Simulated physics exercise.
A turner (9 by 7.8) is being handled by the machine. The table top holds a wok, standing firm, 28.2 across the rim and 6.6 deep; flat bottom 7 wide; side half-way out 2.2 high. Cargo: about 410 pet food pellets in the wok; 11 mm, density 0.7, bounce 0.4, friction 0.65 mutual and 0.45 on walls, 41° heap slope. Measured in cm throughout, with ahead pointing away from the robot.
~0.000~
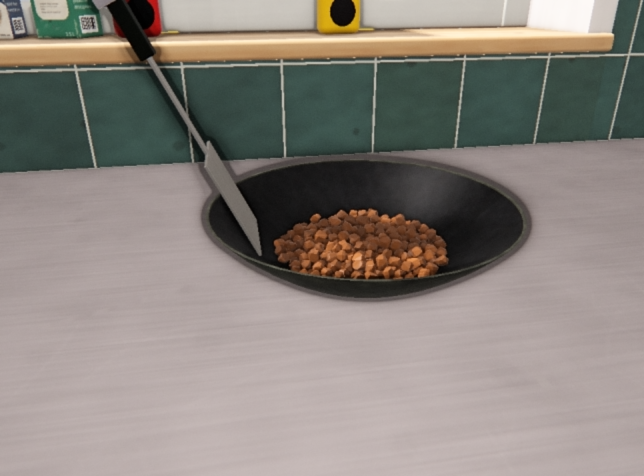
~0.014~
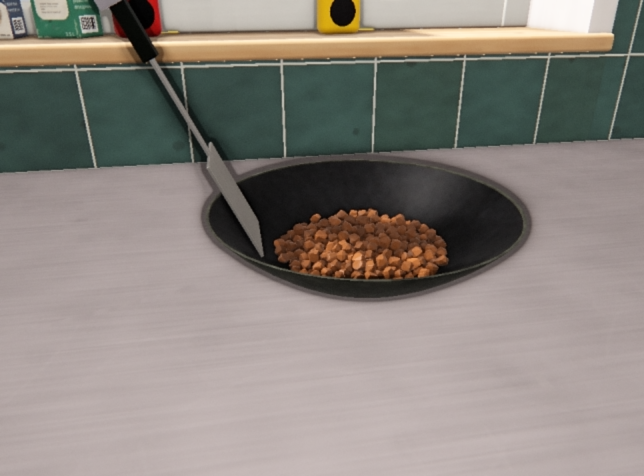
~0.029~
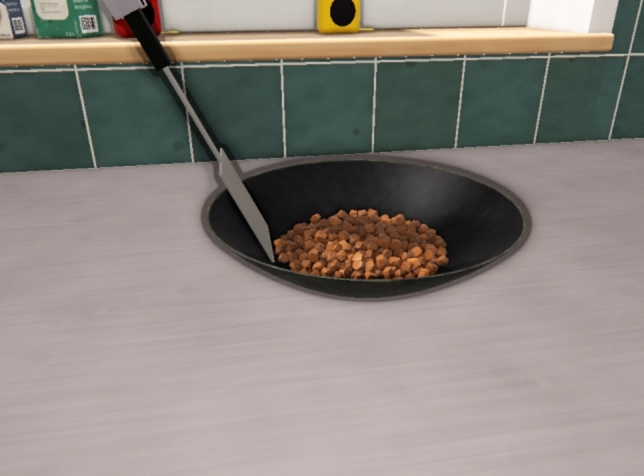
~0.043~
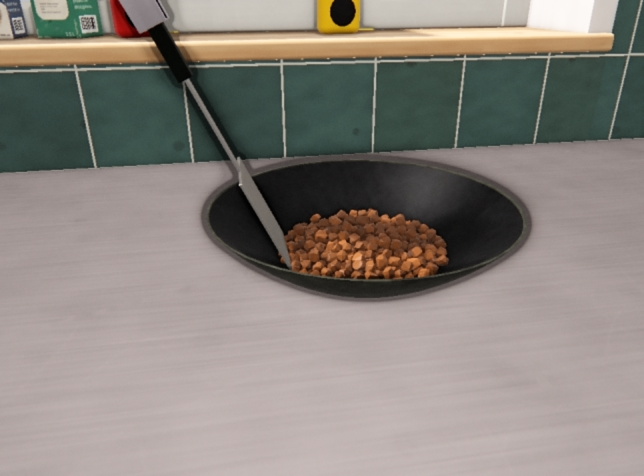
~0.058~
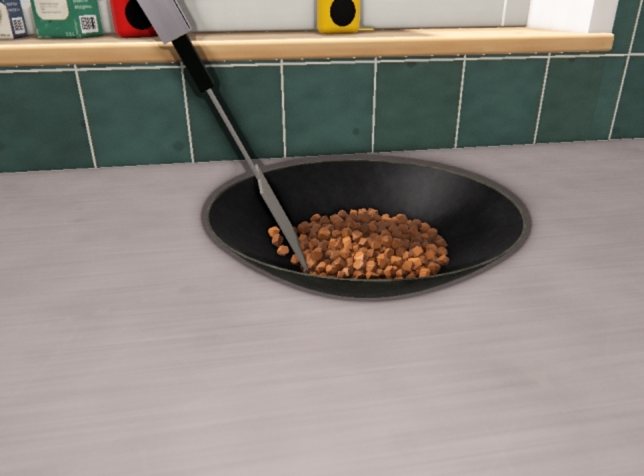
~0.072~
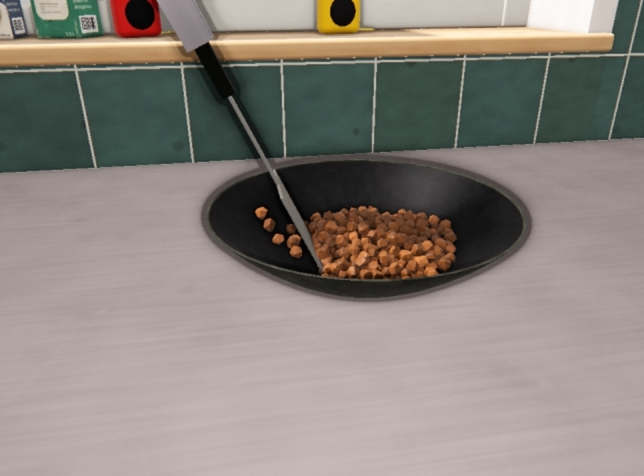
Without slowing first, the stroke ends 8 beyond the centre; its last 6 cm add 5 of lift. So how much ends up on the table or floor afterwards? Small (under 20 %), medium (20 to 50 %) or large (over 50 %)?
Medium.
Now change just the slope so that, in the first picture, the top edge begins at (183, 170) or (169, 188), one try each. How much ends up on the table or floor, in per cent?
About 35% and 35%.
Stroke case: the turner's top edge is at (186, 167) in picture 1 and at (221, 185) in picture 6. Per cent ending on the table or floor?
Off the vessel, on the table or floor: Some 15 percent.
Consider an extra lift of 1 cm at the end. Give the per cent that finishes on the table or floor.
It comes to near 55 percent.
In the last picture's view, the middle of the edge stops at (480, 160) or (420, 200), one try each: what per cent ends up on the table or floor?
The two tries give near 60 and near 20 in a hundred.
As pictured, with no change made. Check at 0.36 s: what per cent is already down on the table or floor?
15 %.
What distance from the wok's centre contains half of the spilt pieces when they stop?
About 40 cm out from the centre.
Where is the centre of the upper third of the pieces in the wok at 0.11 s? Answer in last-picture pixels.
Roughly at (410, 222).
By 0.11 s, sloping 65°, highest piece 10 above the table; 406 in the wok.
By 0.14 s, sloping 65°, highest piece 13 above the table; 404 in the wok, 2 on the blade or in flight.
By 0.36 s, sloping 65°, highest piece 22 above the table; 260 in the wok, 57 on the table or floor, 89 on the blade or in flight.
By 1.41 s, sloping 65°, highest piece 6 above the table; 259 in the wok, 147 on the table or floor.
Final count, 259 in the wok, 147 on the table or floor. That is 36 % on the table or floor.
